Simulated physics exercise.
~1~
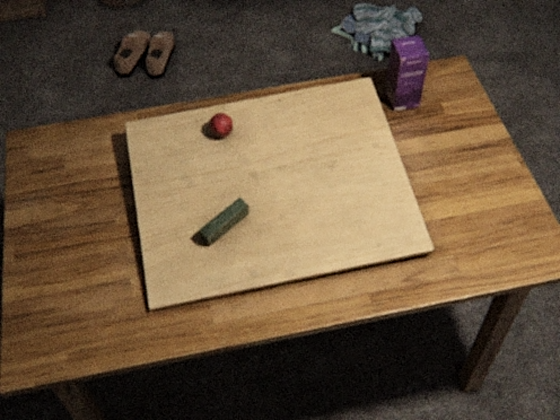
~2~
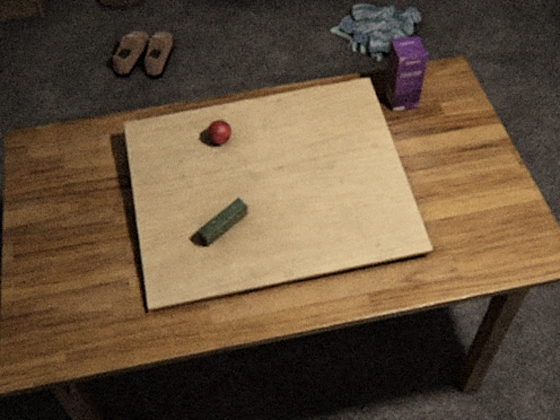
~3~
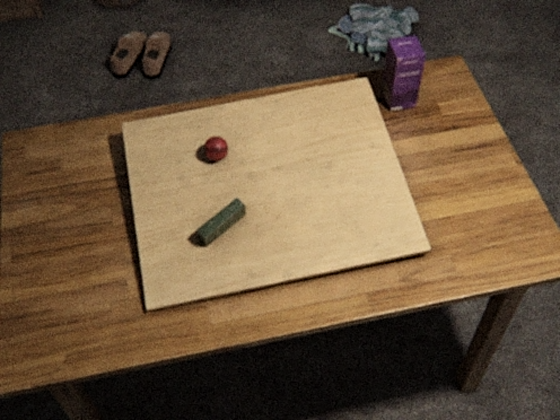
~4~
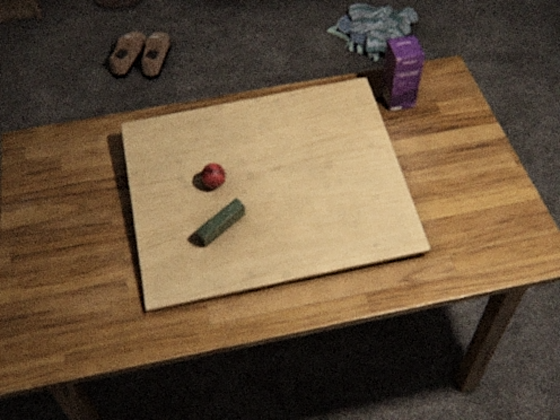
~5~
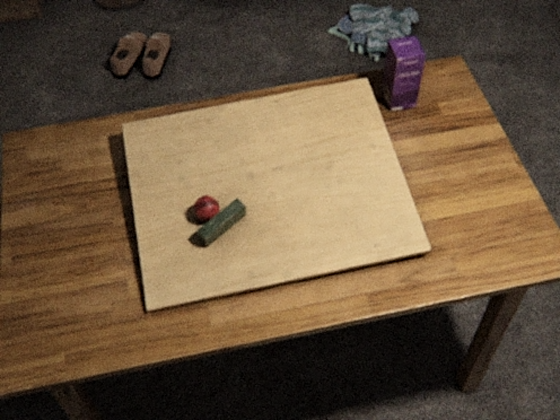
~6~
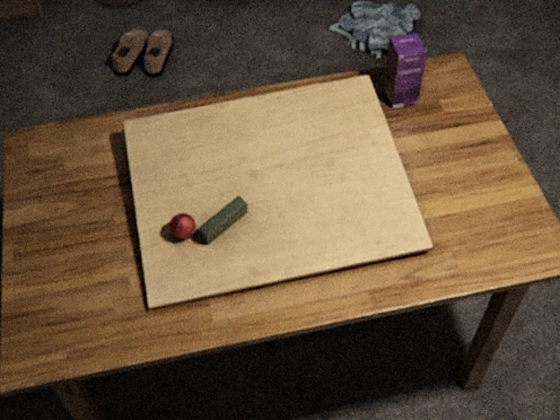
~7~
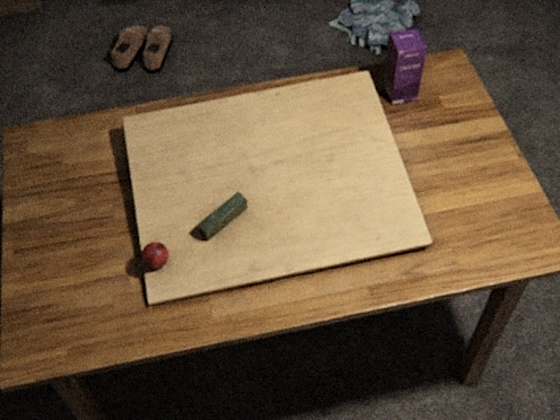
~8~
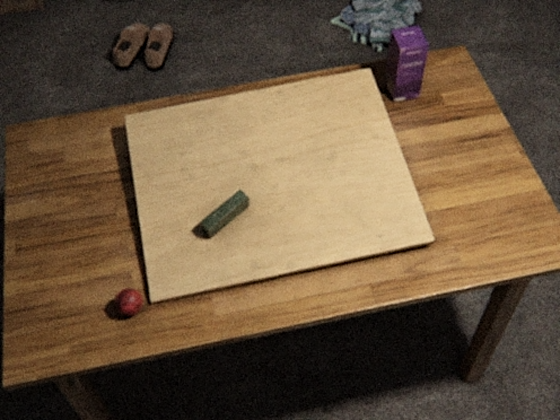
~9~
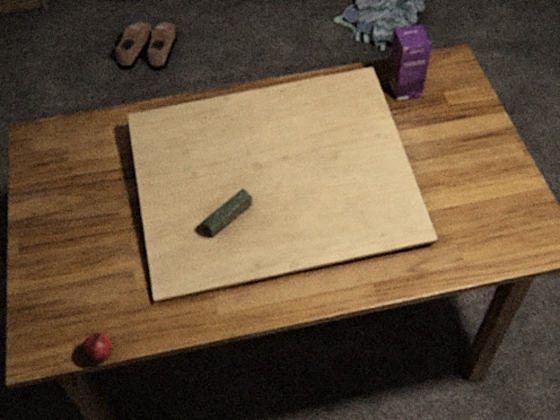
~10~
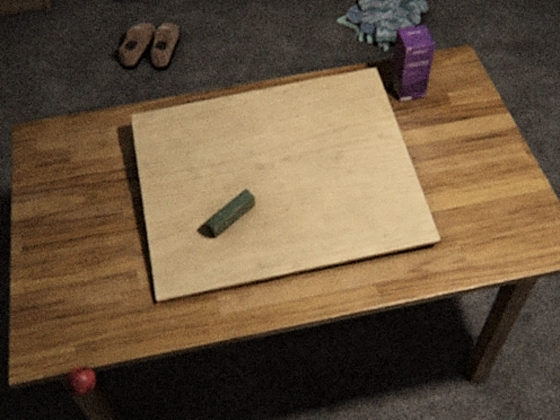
Red ball rolling down a tilted board, skirting a green block, leaving over the left side and reaching the wooden table's near edge.
